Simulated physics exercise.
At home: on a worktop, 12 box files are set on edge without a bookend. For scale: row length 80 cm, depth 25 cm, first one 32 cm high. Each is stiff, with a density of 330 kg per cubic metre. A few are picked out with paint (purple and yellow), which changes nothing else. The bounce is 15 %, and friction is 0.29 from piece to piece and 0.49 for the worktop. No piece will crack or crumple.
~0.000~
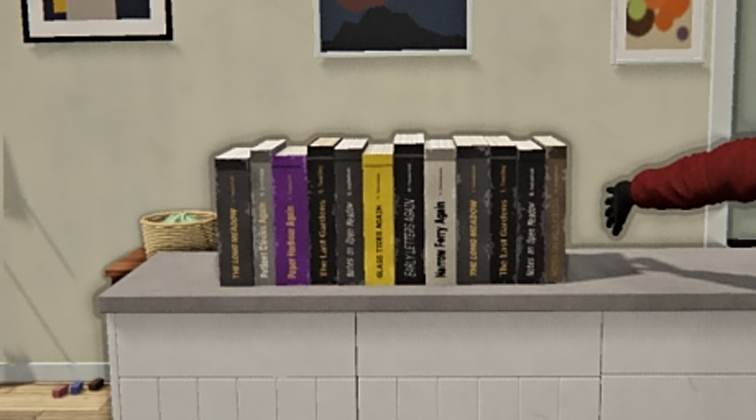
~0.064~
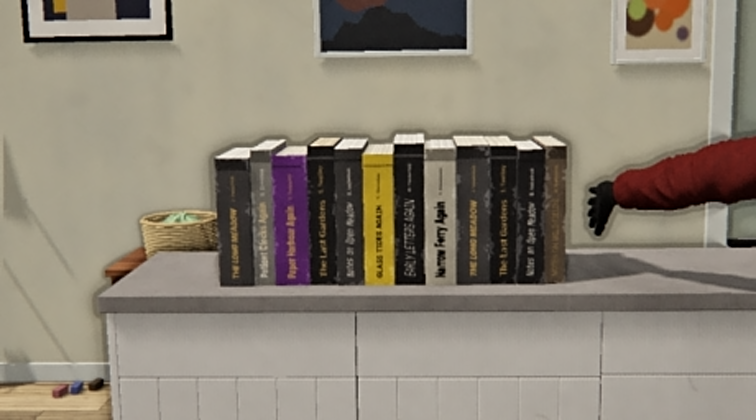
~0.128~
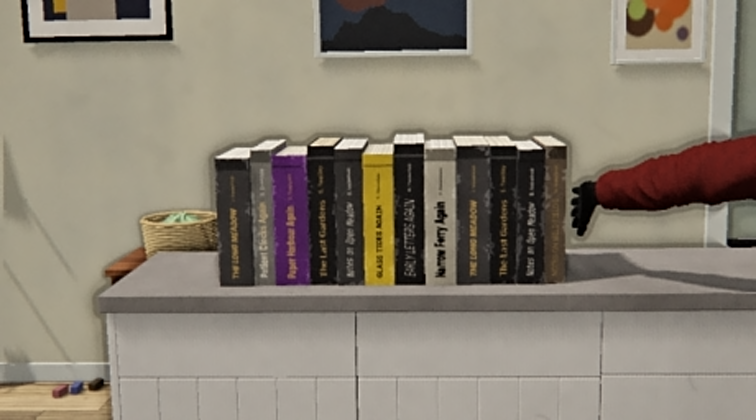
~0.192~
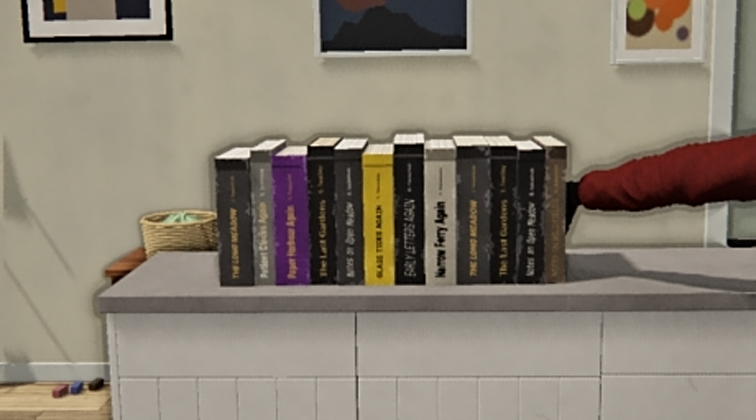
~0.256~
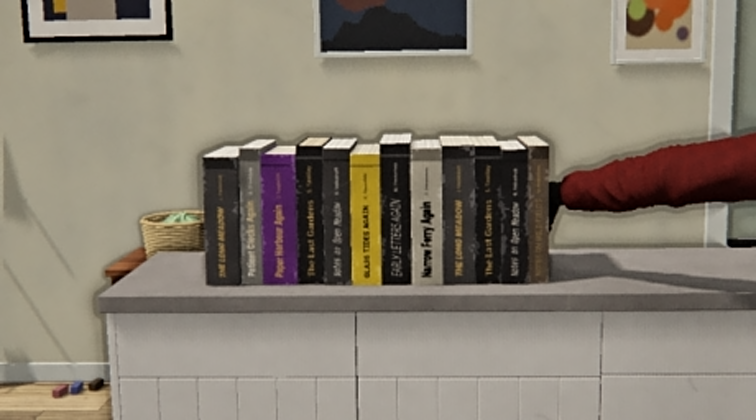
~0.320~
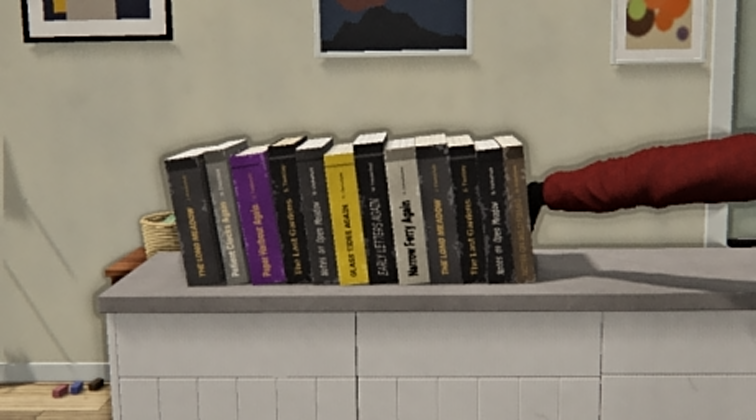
On a gray-topped white counter, a dark-gloved hand in a red sleeve reached in from the right and pushed a row of upright books to the left, the purple and yellow ones leaning slightly with the rest.
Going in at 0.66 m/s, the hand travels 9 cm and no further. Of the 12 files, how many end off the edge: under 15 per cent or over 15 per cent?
Less than 15 per cent.
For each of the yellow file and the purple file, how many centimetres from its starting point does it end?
Distances: Yellow 20, purple 30 (cm).
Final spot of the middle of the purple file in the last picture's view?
Last frame, centre at roughly (173, 239).
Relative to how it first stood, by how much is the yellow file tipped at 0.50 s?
Its tilt comes to about 25° at that moment.
After 0.38 s, none of the 12 files off the edge, 12 disturbed; purple file 15° from how it stood; yellow file 14° from how it stood.
After 0.50 s, none of the 12 files off the edge, 12 disturbed; purple file 29° from how it stood; yellow file 27° from how it stood.
After 0.82 s, 1 of the 12 files off the edge; purple file 75° from how it stood; yellow file 30° from how it stood.
In the end (1.2 s), 1 of the 12 files off the edge; purple file on its side; yellow file 30° from how it stood. That is 8 per cent. From the last view, middles, purple file near (173, 240), yellow file near (314, 214).
